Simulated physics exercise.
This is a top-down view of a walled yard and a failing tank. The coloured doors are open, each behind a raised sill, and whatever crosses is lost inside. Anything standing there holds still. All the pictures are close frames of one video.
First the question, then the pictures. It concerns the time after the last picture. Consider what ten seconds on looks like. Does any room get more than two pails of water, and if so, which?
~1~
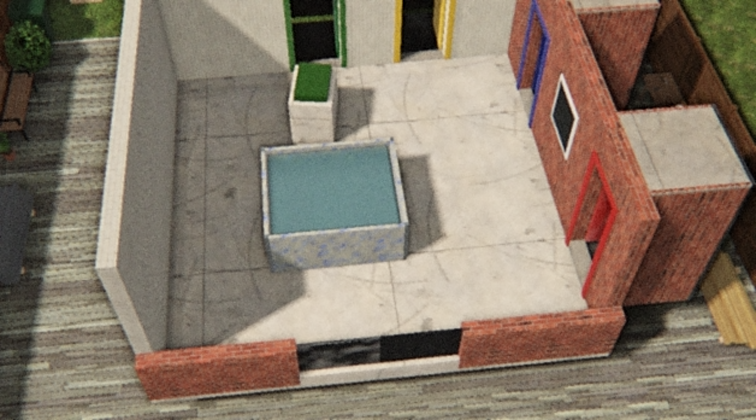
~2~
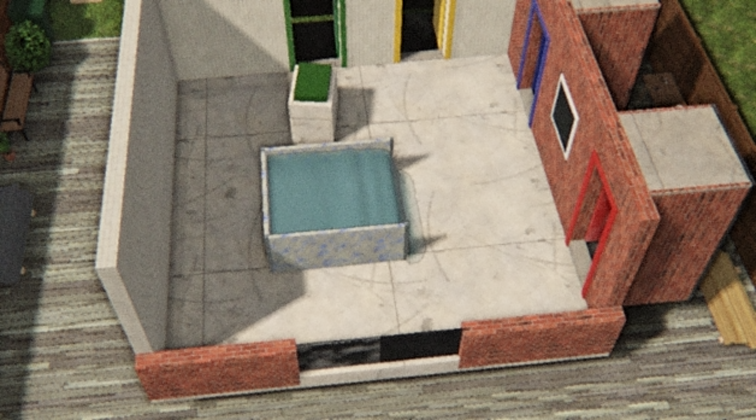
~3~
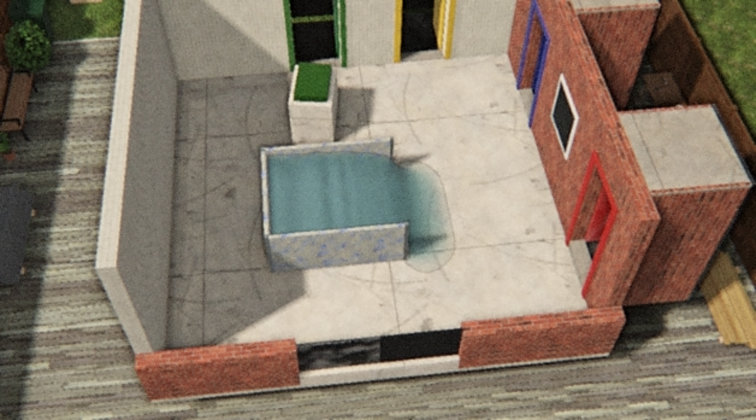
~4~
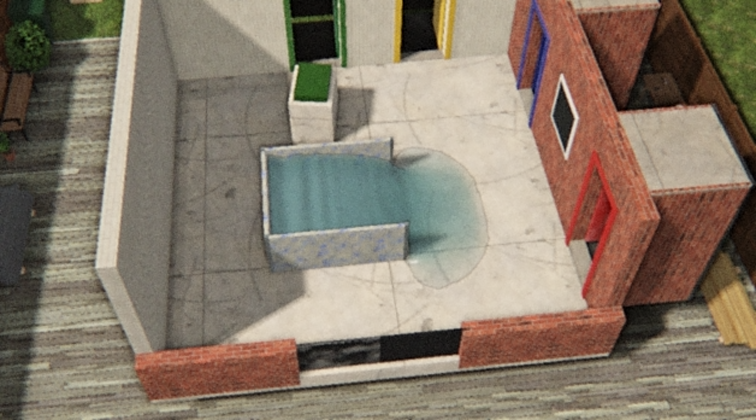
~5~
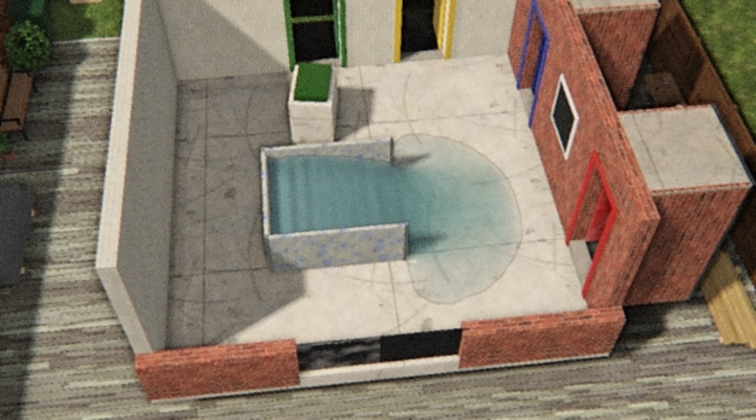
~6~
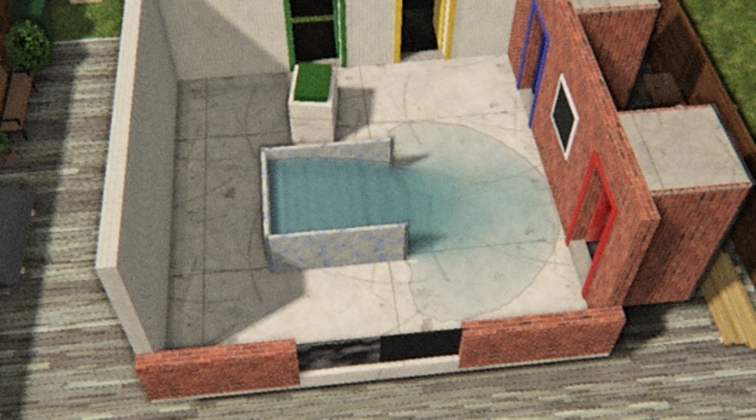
Door by door: The red door does; the green door does; the blue door does; the yellow door does.
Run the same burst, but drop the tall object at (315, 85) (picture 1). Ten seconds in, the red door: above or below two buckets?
As it plays out, the red door breaks the limit.
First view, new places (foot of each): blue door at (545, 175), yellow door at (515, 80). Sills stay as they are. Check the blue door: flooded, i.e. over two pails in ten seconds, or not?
Note - blue door ends up higher.
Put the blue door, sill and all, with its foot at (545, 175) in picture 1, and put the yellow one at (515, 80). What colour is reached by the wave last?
I reckon it is the green one.
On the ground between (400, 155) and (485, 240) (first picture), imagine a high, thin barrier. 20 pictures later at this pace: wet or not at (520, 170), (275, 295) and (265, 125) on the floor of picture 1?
Results in order: Swamped / swamped / bone-dry.
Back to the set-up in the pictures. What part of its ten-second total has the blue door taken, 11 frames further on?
Something like 25 in a hundred.
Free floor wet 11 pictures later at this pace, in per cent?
That's roughly 35 per cent.
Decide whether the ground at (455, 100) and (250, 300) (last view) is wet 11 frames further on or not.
First spot soaked, second spot spared.
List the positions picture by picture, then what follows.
The tank at (332, 189) is whole and still, in the first frame.
Water pours out at (396, 203) and has run to (410, 261), in the second frame.
The front is at (440, 261), out from the gap at (396, 206), in the third frame.
The front is at (464, 271), out from the gap at (396, 207), in the fourth frame.
The front is at (516, 242), out from the gap at (396, 208), in the fifth frame.
The front is at (556, 217), out from the gap at (396, 208), in the sixth frame.
A moment on, water covers 35 % of the floor; the red door under two buckets in, the green door not reached, the blue door under two buckets in, the yellow door not reached.
Next, water covers 35 % of the floor; the red door over two buckets in, the green door not reached, the blue door over two buckets in, the yellow door not reached.
Then, water covers 55 % of the floor; the red door far over two buckets in, the green door wet at the sill, nothing in, the blue door far over two buckets in, the yellow door over two buckets in.
Later, water covers 90 % of the floor; the red door far over two buckets in, the green door under two buckets in, the blue door far over two buckets in, the yellow door far over two buckets in.
In the end, water covers 100 % of the floor; the red door far over two buckets in, the green door over two buckets in, the blue door far over two buckets in, the yellow door far over two buckets in.
